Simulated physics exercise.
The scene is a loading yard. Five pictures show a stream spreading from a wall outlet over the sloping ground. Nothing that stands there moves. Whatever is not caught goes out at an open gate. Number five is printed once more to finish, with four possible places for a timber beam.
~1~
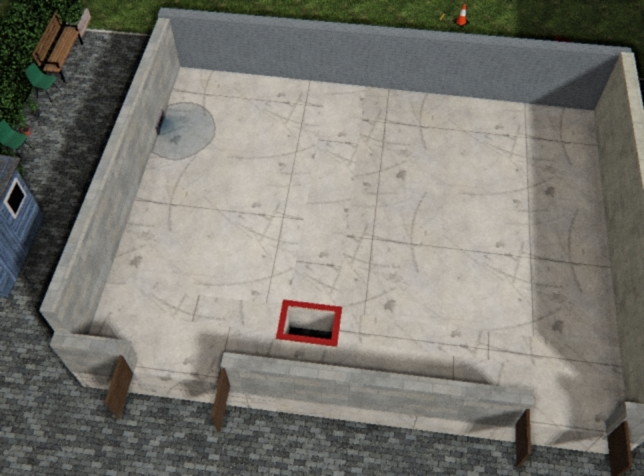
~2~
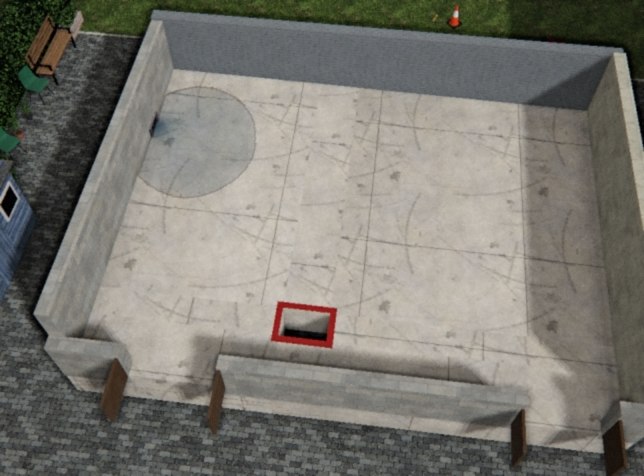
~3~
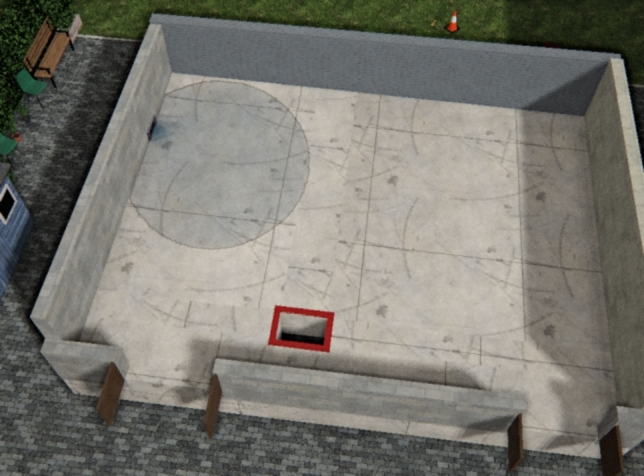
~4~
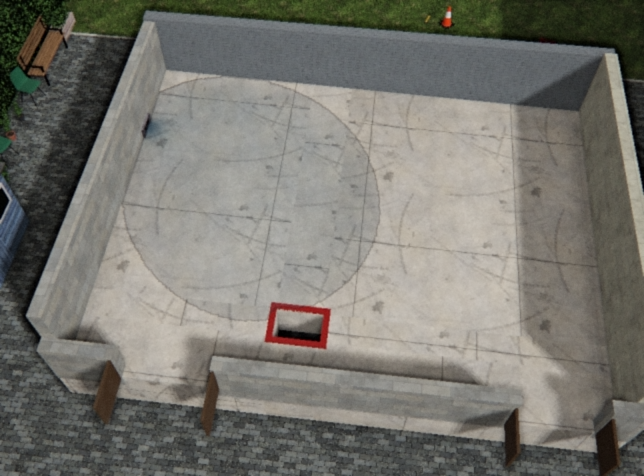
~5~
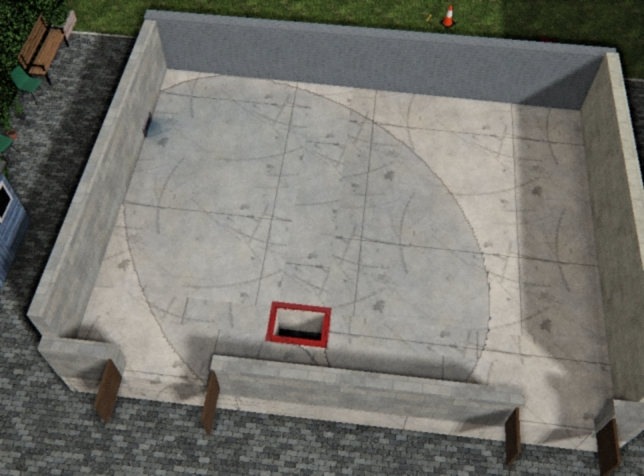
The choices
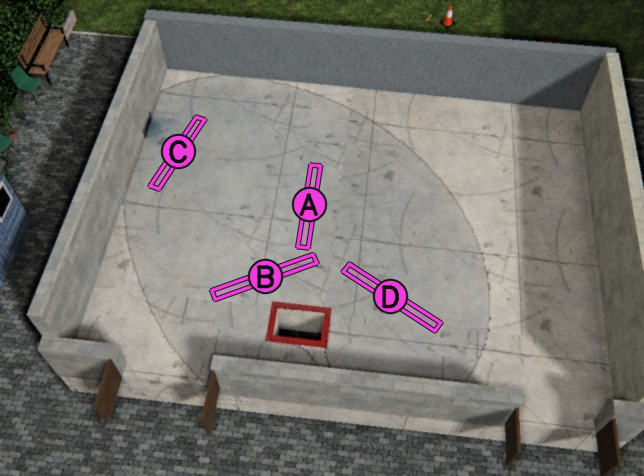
In the video, a puddle appears by the left wall of a walled concrete yard and spreads right and toward the front across the ground, reaching the red-framed drain pit and then extending past it to the front wall.
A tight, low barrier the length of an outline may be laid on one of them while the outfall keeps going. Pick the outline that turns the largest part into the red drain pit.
A is best.
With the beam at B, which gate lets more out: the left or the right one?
The right one.
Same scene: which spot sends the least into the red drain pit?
B.
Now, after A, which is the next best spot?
Spot D.
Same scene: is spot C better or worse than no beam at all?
Spot C is worse.
In magenta, A from (302, 247) to (315, 165); B from (213, 295) to (314, 258); C from (154, 187) to (200, 118); D from (346, 267) to (437, 326).
Choosing A, about 40 % of the stream goes into the red drain pit, about 60 % out by the gates.
Choosing B, next to none of the stream goes into the red drain pit, about 100 % out by the gates.
Choosing C, about 8 % of the stream goes into the red drain pit, about 92 % out by the gates.
Choosing D, about 21 % of the stream goes into the red drain pit, about 79 % out by the gates.
